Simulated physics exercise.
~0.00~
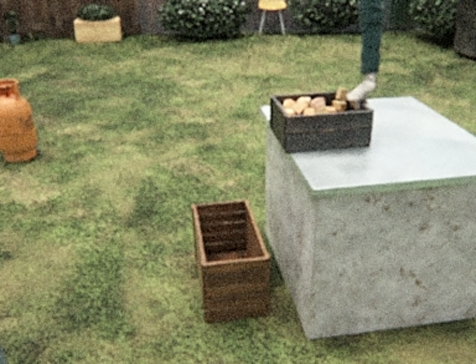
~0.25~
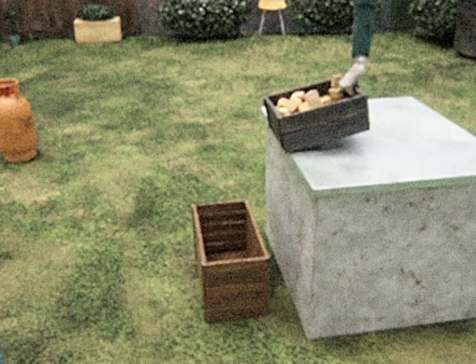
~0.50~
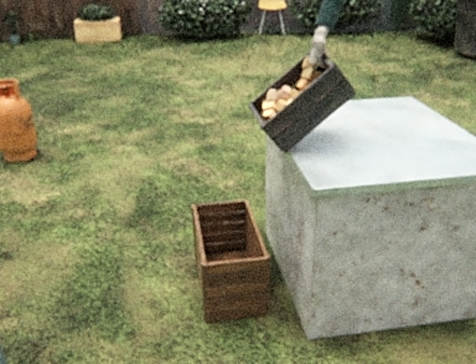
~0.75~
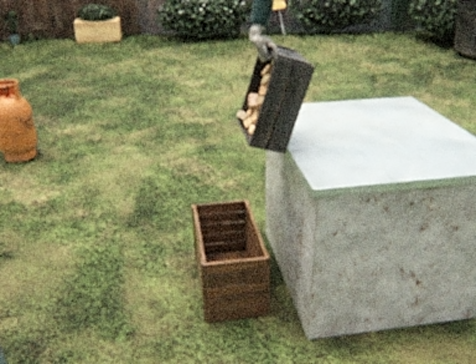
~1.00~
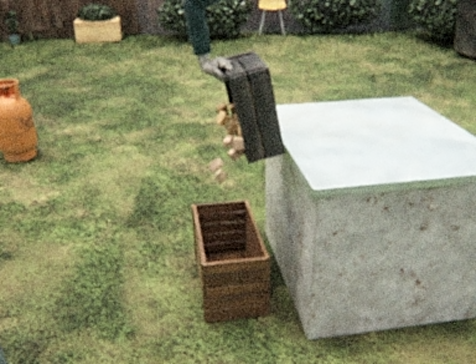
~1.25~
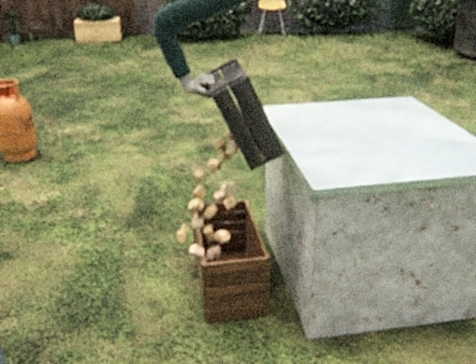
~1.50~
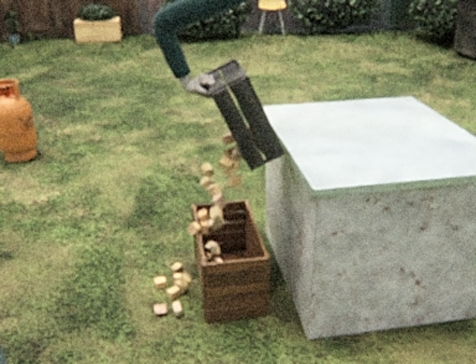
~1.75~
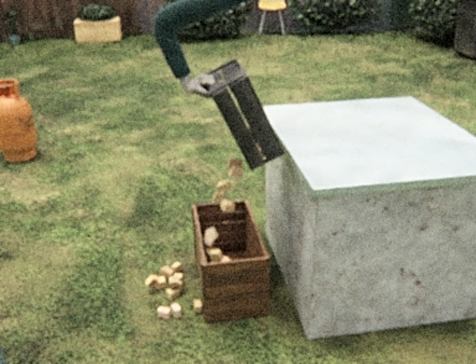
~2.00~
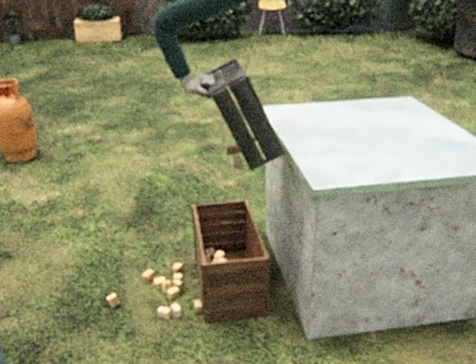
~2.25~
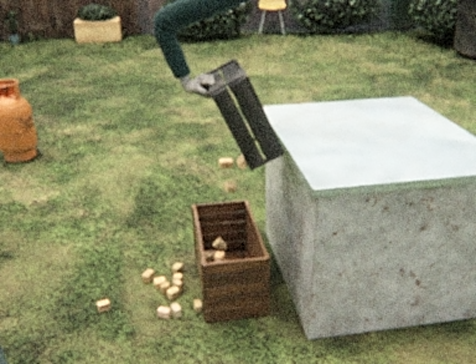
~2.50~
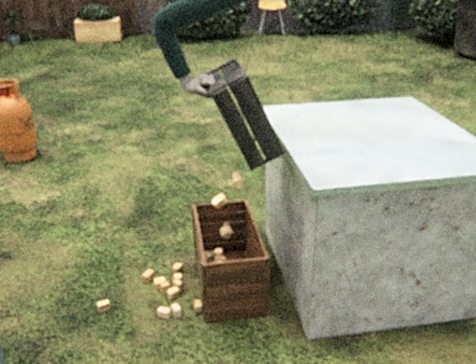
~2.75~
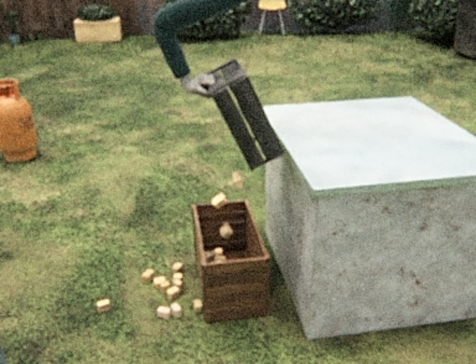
A gloved hand in a dark green sleeve grips a black box of pale timber offcuts on a grey concrete bench, seen from slightly above in a grassy garden. An empty brown wooden tote stands on the lawn left of the bench, with an orange gas cylinder farther left. The hand tips the box leftward over the bench's edge until it hangs steeply, open side down. The offcuts spill in a stream, many dropping into the tote while others land on the grass to its left. The box stays tilted as the last pieces fall, leaving a small scatter beside the tote.
